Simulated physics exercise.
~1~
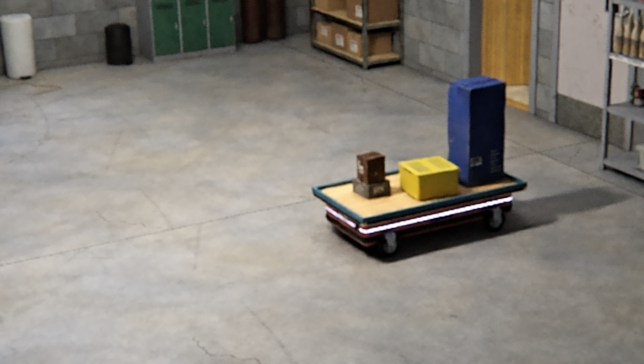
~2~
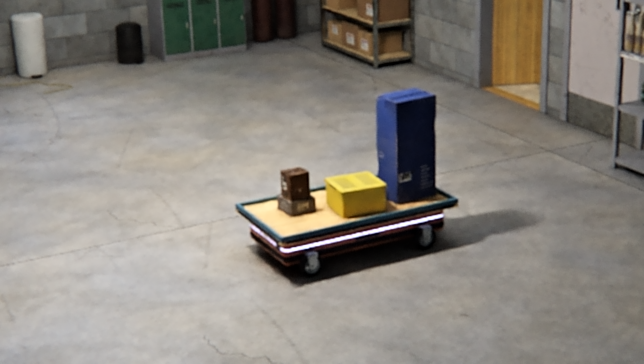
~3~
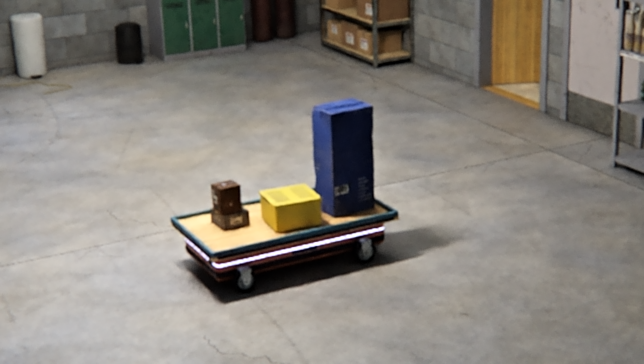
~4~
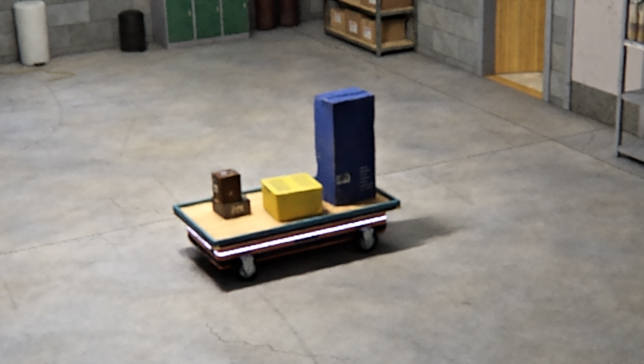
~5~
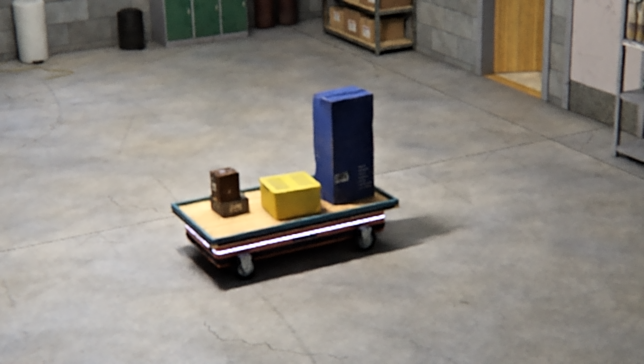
A flat cart carrying a small brown box on a grey parcel, a yellow tote and a tall blue box rolls left across a concrete floor, then stops and stays still, with the brown and blue boxes upright and the whole load still aboard.
